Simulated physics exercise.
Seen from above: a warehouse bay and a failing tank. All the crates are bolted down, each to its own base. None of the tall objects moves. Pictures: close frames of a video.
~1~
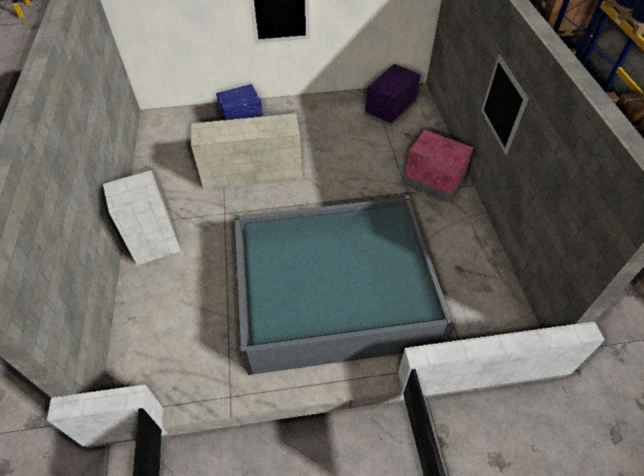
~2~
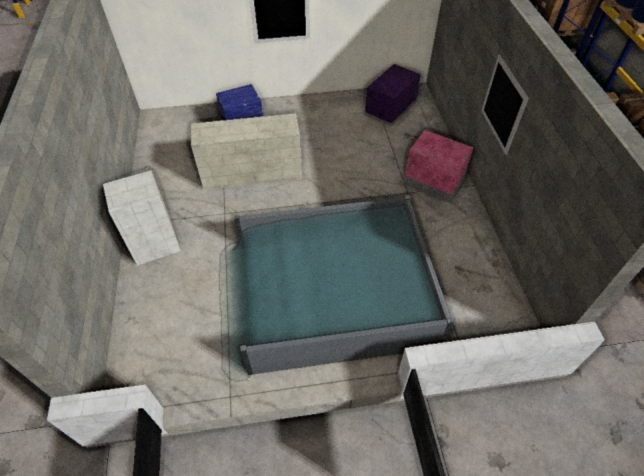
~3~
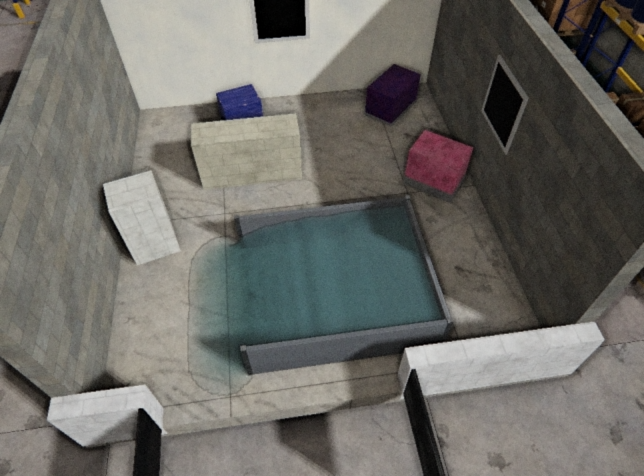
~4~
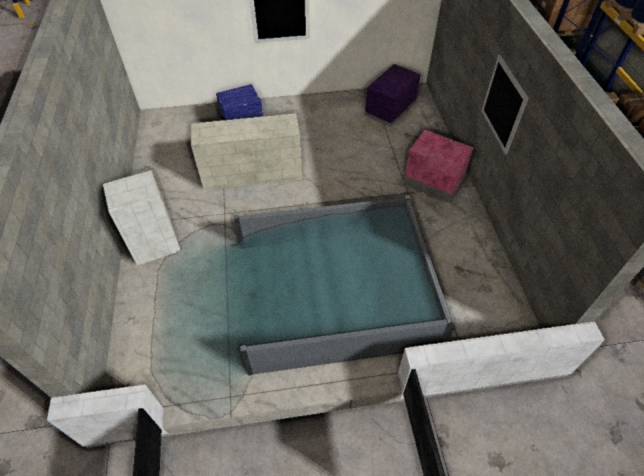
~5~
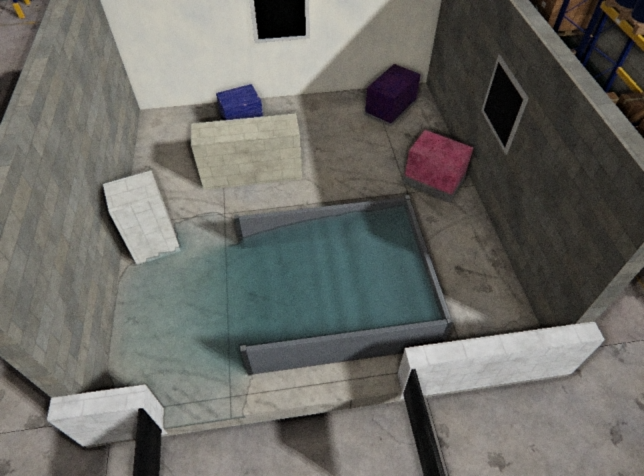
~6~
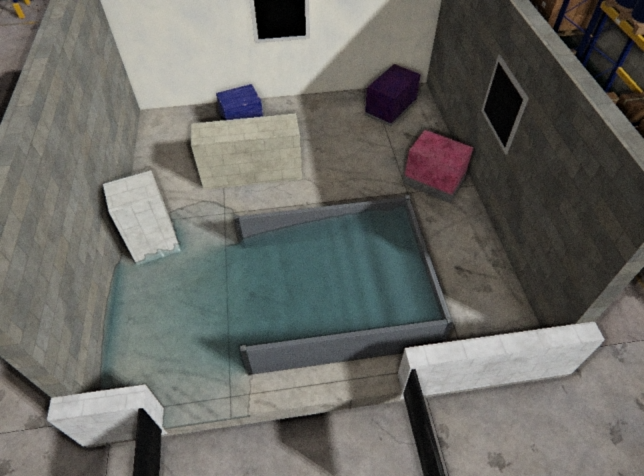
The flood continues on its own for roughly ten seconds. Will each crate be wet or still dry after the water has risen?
Afterwards the blue crate is wet, the purple crate is wet, the pink crate is still dry.
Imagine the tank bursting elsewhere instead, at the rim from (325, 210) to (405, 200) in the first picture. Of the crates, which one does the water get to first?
My pick is the pink-painted one.
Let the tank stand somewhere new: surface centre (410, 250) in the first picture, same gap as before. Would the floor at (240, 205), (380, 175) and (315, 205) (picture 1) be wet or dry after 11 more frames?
The first spot is inundated, the second not reached, and the third not reached.
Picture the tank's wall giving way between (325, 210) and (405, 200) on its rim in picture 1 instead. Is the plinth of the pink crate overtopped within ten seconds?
I'd say the pink crate is flooded.
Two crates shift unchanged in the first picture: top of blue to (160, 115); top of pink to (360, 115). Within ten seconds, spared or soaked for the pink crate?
Note: Pink stays out of reach.
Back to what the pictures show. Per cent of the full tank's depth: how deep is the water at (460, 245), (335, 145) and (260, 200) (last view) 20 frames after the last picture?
0, 0, 12 %.
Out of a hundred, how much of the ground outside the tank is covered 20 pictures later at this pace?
45 %.
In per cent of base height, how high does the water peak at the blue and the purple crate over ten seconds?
About 200 % and 150 %.
A moment on, water covers 20 % of the floor; the blue crate not reached, the purple crate not reached, the pink crate not reached.
Next, water covers 30 % of the floor; the blue crate not reached, the purple crate not reached, the pink crate not reached.
Then, water covers 45 % of the floor; the blue crate water round its plinth, the purple crate not reached, the pink crate not reached.
Later, water covers 75 % of the floor; the blue crate water round its plinth, the purple crate water round its plinth, the pink crate water round its plinth.
In the end, water covers 95 % of the floor; the blue crate was topped, the purple crate was topped, the pink crate stayed above the water.
